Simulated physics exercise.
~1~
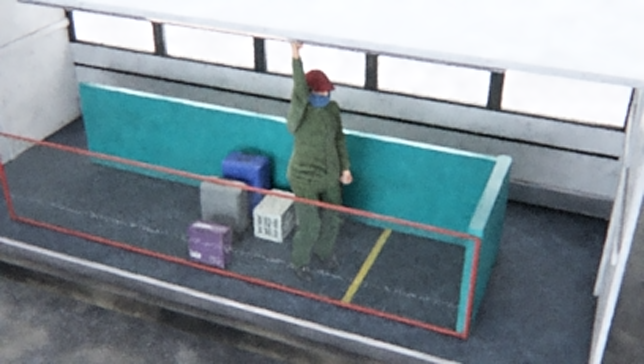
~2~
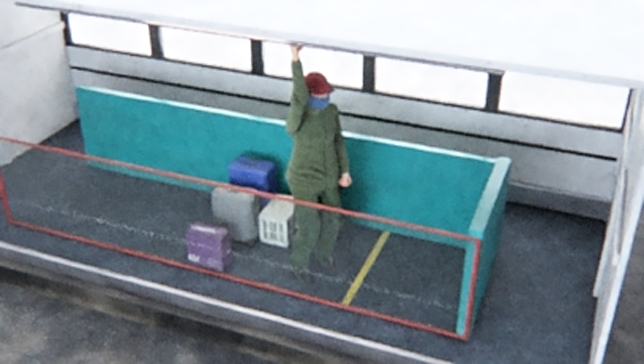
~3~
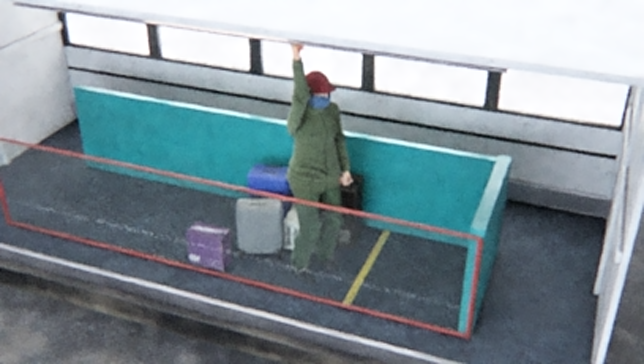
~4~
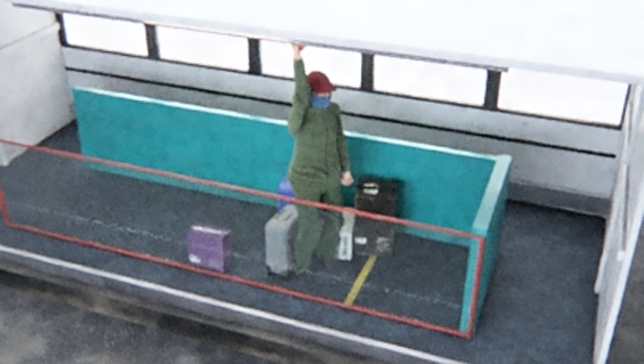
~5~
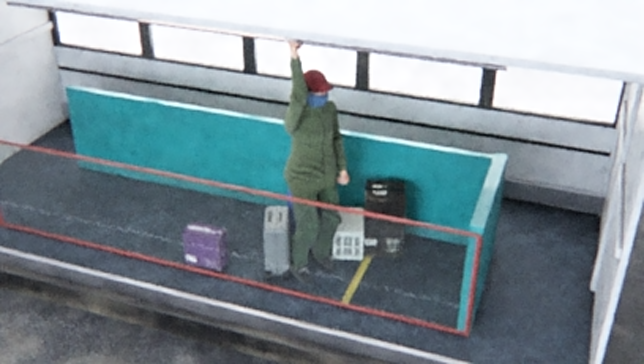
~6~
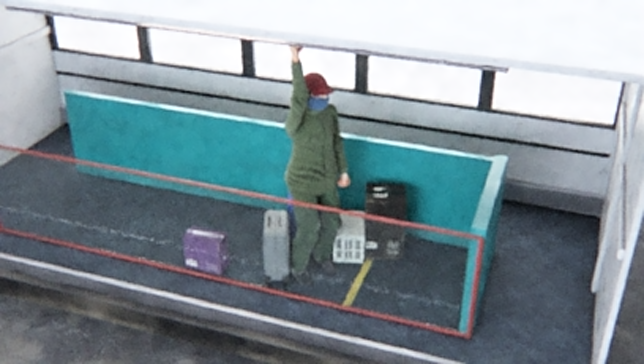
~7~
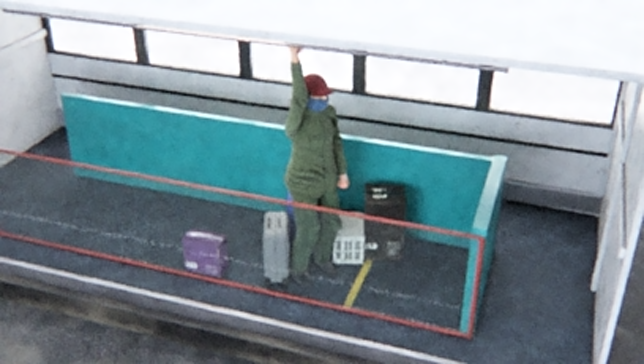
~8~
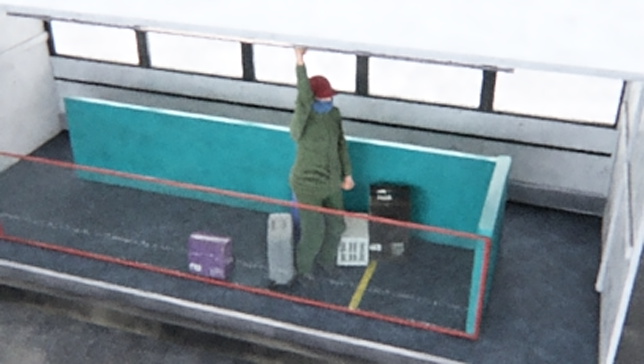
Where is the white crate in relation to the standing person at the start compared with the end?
At the start the white crate sits just to the left of the person. By the end it is to the right of their legs, close to the yellow line but still short of it.
